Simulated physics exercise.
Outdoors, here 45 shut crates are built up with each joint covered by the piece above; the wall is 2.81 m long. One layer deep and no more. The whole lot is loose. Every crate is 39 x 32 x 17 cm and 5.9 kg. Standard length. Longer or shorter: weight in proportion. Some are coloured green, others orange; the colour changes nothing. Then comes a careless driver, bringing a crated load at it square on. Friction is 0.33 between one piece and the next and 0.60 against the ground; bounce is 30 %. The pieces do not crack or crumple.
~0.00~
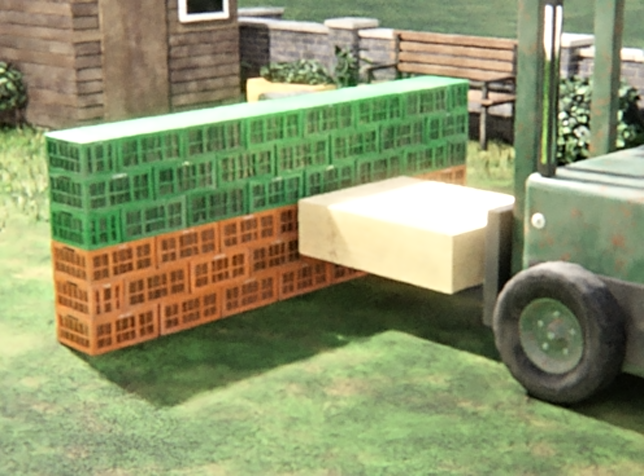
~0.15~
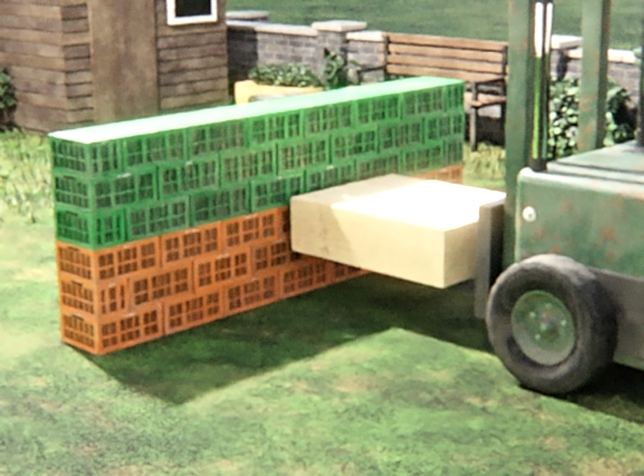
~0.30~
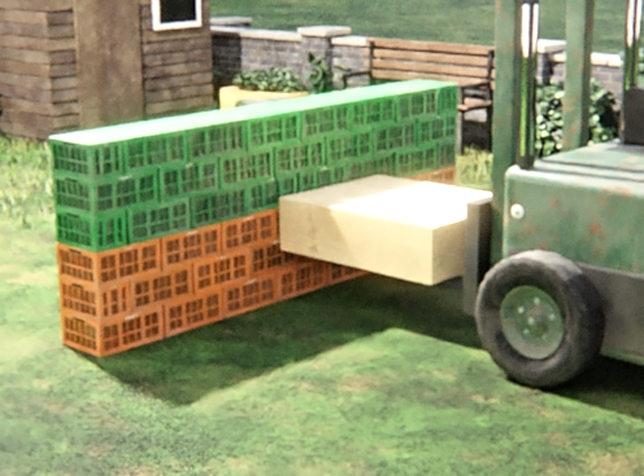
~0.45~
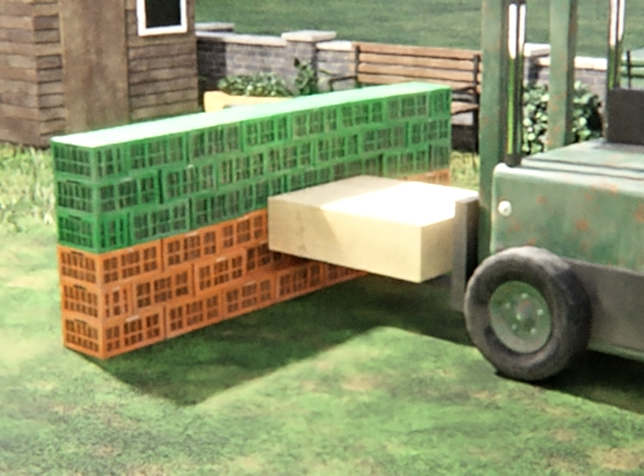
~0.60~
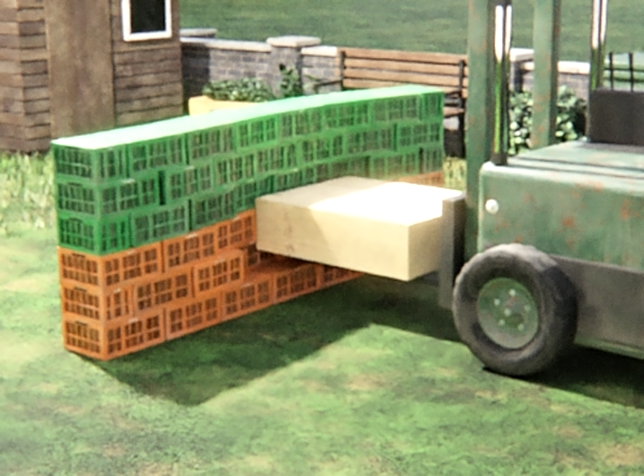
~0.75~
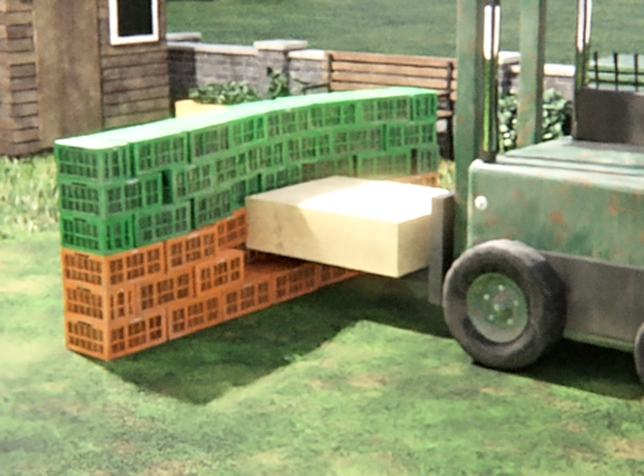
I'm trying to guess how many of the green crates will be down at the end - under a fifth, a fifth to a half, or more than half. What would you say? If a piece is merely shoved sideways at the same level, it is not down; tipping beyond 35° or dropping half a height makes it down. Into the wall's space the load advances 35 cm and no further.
I would say more than half of them.
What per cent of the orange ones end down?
Orange share down - 30 in a hundred.
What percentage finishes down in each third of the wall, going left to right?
Per cent by third - left: 30; middle: 80; right: 60.
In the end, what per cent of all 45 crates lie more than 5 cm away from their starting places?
It works out to 55 percent.
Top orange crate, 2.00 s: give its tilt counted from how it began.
Something like 0°, give or take.
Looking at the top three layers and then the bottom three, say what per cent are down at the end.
Top 80, bottom 30 per cent.
By 1.06 s, 1 of the 23 green crates down (3 of 45 in all colours); top green crate tilted 13°.
By 1.44 s, 18 of the 23 green crates down (25 of 45 in all colours); top green crate tilted 40°, 34 cm lower.
By 2.00 s, 18 of the 23 green crates down (25 of 45 in all colours); top green crate on its side.
When it is over (3.4 s), 18 of the 23 green crates down (25 of 45 in all colours); top green crate 87 cm lower; top orange crate unmoved. That is 78 per cent. In pixels of the last frame, middles, top orange crate near (113, 261).
